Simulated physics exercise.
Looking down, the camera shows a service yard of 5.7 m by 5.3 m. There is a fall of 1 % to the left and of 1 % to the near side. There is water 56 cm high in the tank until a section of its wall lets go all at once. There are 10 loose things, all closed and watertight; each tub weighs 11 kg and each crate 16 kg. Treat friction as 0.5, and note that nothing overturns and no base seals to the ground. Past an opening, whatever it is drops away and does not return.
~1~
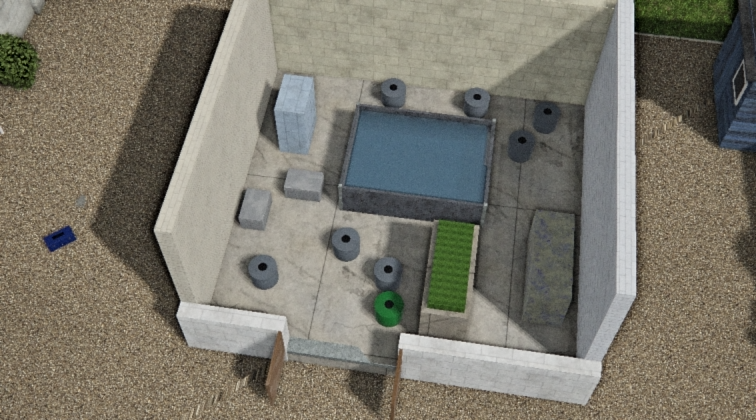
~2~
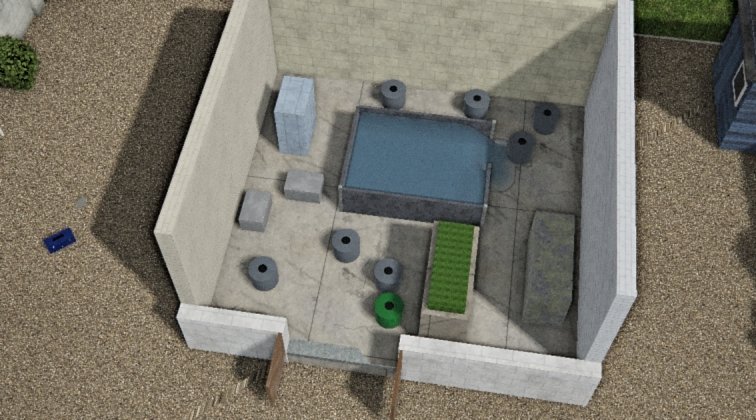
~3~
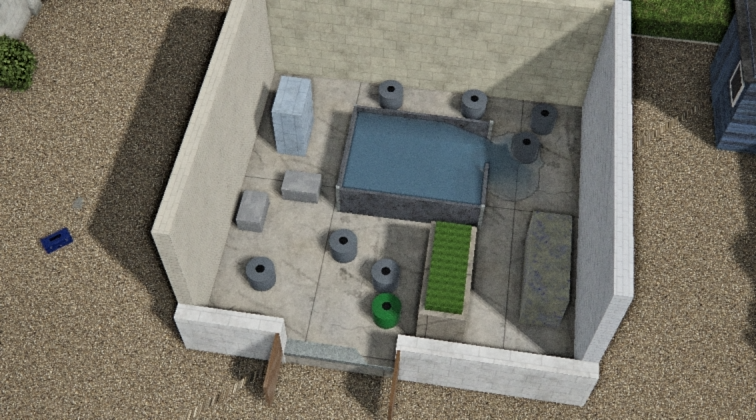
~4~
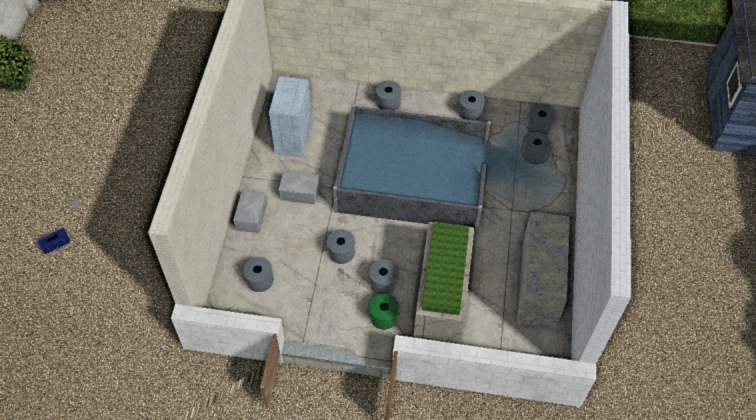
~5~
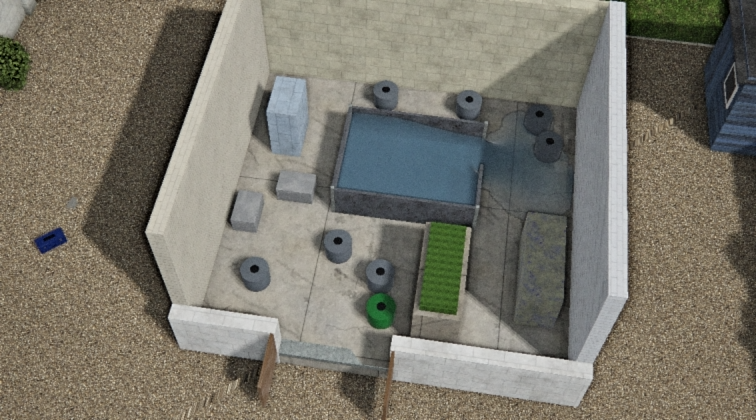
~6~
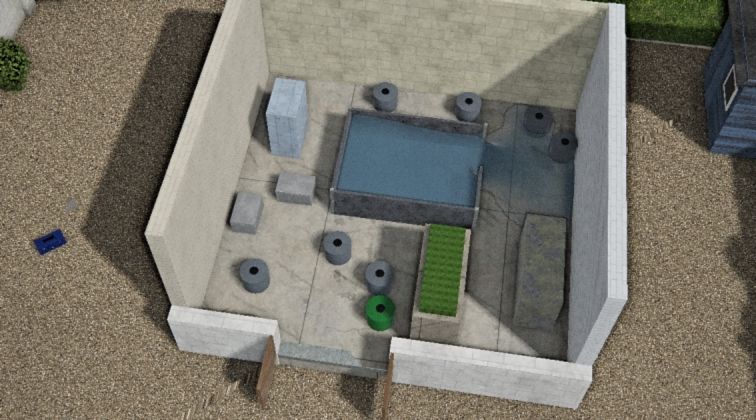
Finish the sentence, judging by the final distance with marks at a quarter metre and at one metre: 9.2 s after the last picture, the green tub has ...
9.2 s after the last picture, the green tub has hardly moved.
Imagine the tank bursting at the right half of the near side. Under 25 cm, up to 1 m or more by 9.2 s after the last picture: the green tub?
Note: Green tub swept well away.
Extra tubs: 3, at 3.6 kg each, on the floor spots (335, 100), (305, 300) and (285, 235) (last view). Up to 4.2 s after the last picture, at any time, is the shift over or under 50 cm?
Order as asked - farther, not as far, not as far.
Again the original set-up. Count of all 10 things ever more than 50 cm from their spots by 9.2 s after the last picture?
That comes to 7.
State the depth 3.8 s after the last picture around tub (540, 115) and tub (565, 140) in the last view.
Roughly 10 and 8 cm.
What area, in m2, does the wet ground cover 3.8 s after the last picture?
About 20 m2.
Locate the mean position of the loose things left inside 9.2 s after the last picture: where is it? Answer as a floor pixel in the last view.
Averaged position, last view: Near pixel (309, 215).
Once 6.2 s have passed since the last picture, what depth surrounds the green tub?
Close to 2 centimetres.
Then, 1.2 s after the last picture the green tub is near (381, 308), 0.0 m from its start, aground; 0 of 10 are out; 2 afloat.
Then, 3.8 s after the last picture the green tub is near (381, 308), 0.0 m from its start, aground; 0 of 10 are out; 1 afloat.
Then, 6.2 s after the last picture the green tub is near (381, 308), 0.0 m from its start, aground; 0 of 10 are out; 4 afloat.
Then, 9.2 s after the last picture the green tub is near (381, 308), 0.0 m from its start, aground; 0 of 10 are out; 6 afloat.
